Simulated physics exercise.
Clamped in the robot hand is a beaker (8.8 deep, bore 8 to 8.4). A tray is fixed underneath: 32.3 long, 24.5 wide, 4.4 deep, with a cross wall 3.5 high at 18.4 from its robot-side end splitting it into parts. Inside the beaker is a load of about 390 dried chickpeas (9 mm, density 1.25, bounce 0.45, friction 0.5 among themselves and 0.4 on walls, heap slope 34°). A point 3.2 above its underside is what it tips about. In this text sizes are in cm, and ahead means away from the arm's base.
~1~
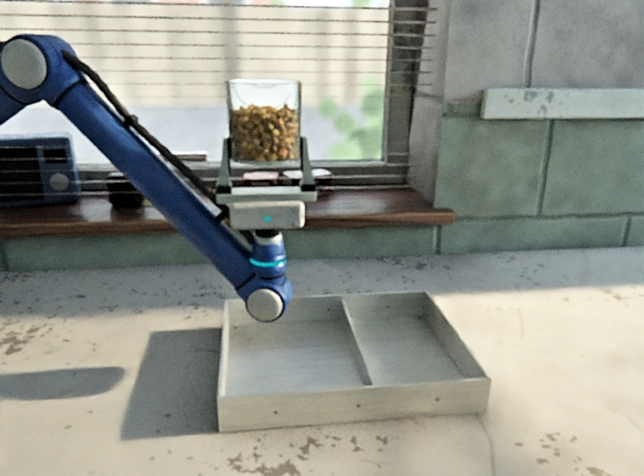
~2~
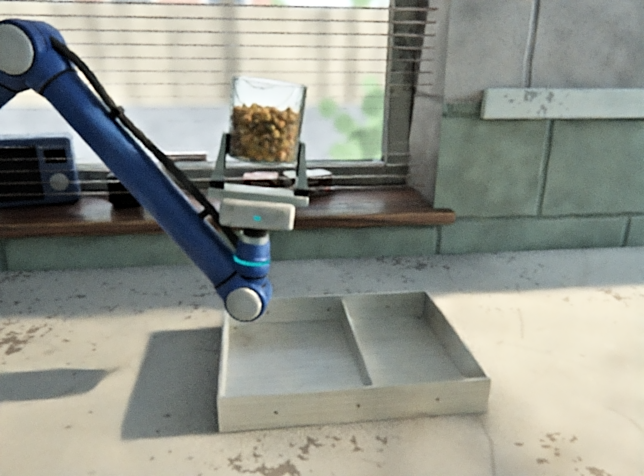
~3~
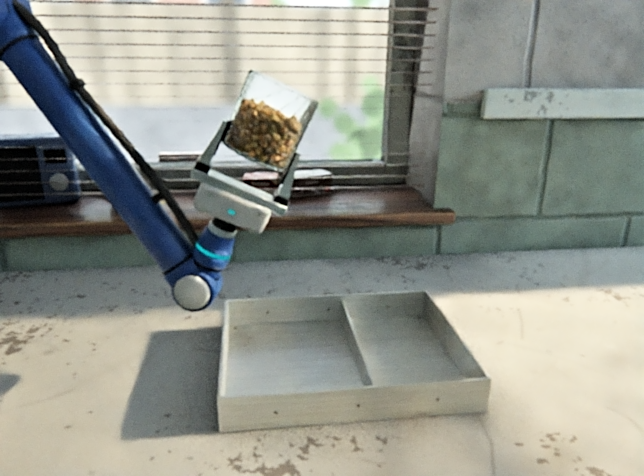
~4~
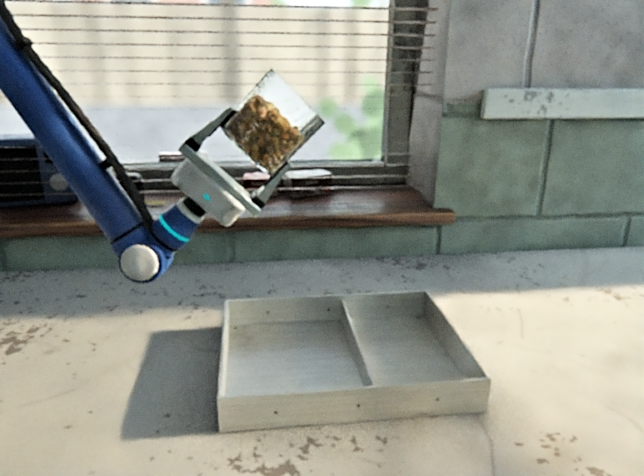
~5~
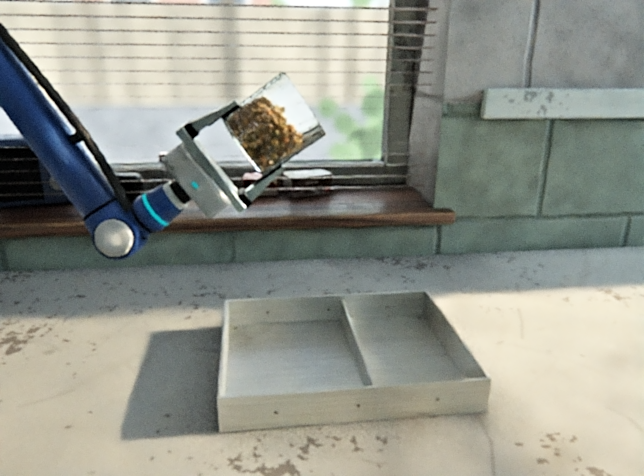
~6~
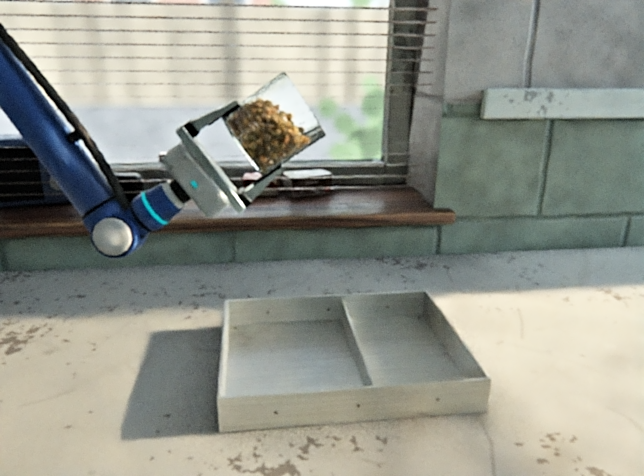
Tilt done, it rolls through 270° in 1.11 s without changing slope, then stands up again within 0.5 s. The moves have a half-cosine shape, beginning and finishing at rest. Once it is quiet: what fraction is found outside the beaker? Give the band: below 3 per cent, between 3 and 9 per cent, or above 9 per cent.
The band is below 3 per cent.
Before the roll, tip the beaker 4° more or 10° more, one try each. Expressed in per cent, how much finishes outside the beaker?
You'd get close to 0 per cent, then close to 5 per cent.
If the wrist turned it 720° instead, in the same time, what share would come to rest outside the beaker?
Share: Close to 0 %.
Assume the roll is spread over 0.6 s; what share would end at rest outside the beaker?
In that case around 0 percent.
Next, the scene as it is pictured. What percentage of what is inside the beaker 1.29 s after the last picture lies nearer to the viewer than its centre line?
It's close to 45 percent.
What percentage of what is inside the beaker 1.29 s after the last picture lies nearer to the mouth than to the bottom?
Close to 25 per cent is in the half by the mouth.
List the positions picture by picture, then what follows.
The beaker middle at (265, 122), upright; upper third of the load around (264, 120), from x 235 to 295, top at y 110; 390 in the beaker, in the first frame.
The beaker middle at (266, 122), tipped 7°; upper third of the load around (263, 120), from x 235 to 295, top at y 110, in the second frame.
The beaker middle at (269, 123), tipped 25°; upper third of the load around (260, 120), from x 230 to 300, top at y 105, in the third frame.
The beaker middle at (272, 125), tipped 44°; upper third of the load around (259, 118), from x 230 to 300, top at y 100, in the fourth frame.
The beaker middle at (273, 126), tipped 55°; upper third of the load around (261, 117), from x 230 to 300, top at y 100, in the fifth frame.
The beaker middle at (273, 126), tipped 56°; upper third of the load around (259, 118), from x 230 to 305, top at y 100; 390 in the beaker, in the sixth frame.
Then, 0.64 s on, tipped 56°, highest piece 37 above the table; 390 in the beaker.
Then, 1.29 s on, tipped 40°, highest piece 36 above the table; 390 in the beaker.
Then, 1.81 s on, upright, highest piece 37 above the table; 390 in the beaker.
Then, 2.51 s on, upright, highest piece 37 above the table; 390 in the beaker.
In the end, 390 in the beaker. That is 0 % outside the beaker.
